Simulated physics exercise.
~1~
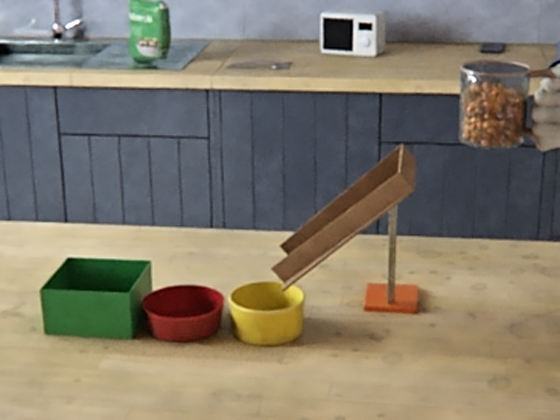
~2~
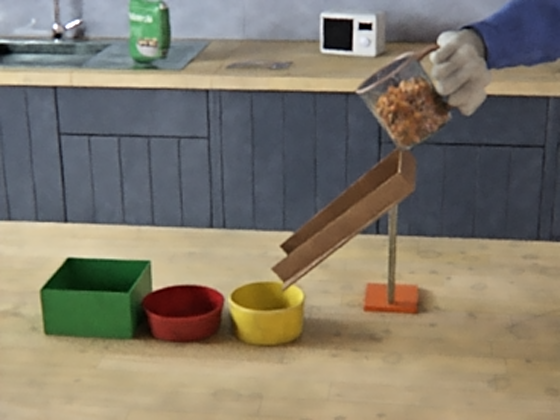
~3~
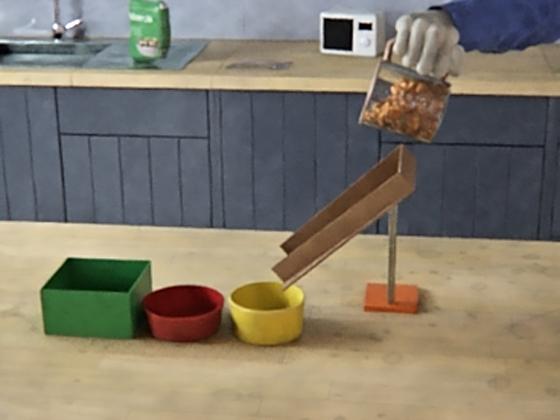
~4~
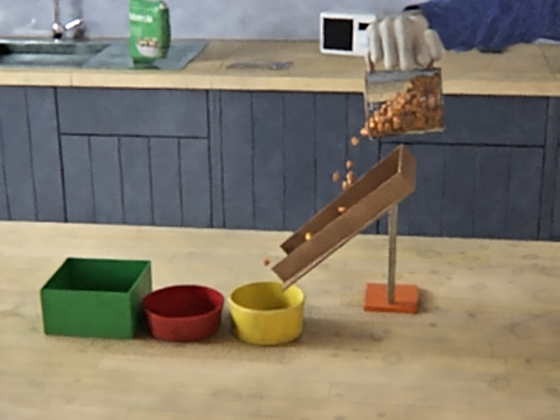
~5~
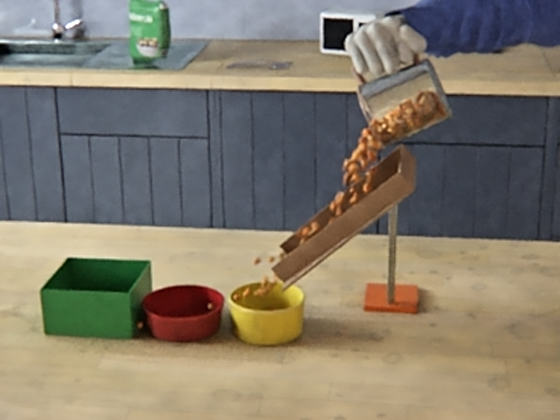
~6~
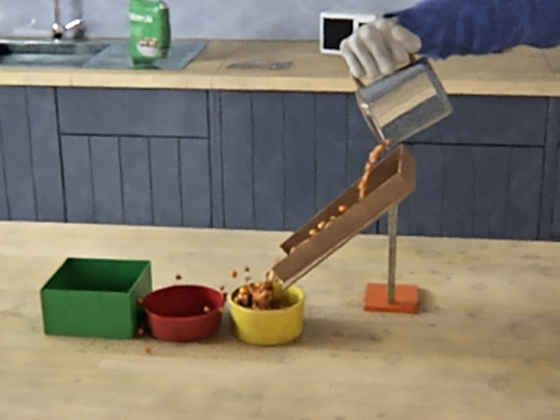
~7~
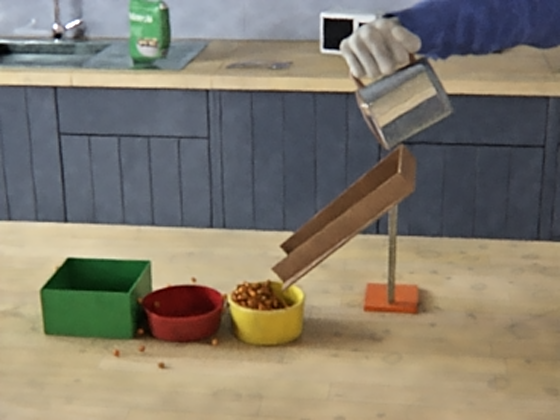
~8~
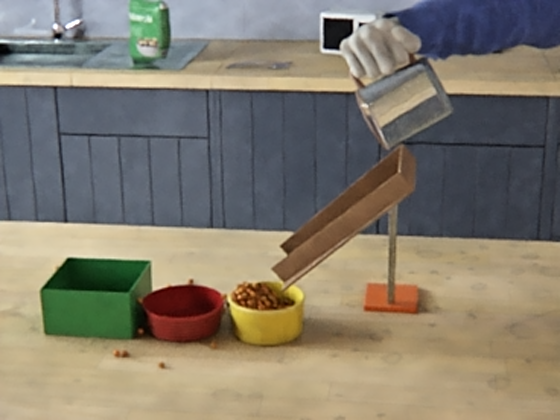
Roasted chickpeas tumble from a clear cup tipped by a gloved hand, slide down a brown chute and pile into the yellow dish, while a few bounce past the red dish and come to rest on the table, the green tin and red dish staying practically empty.
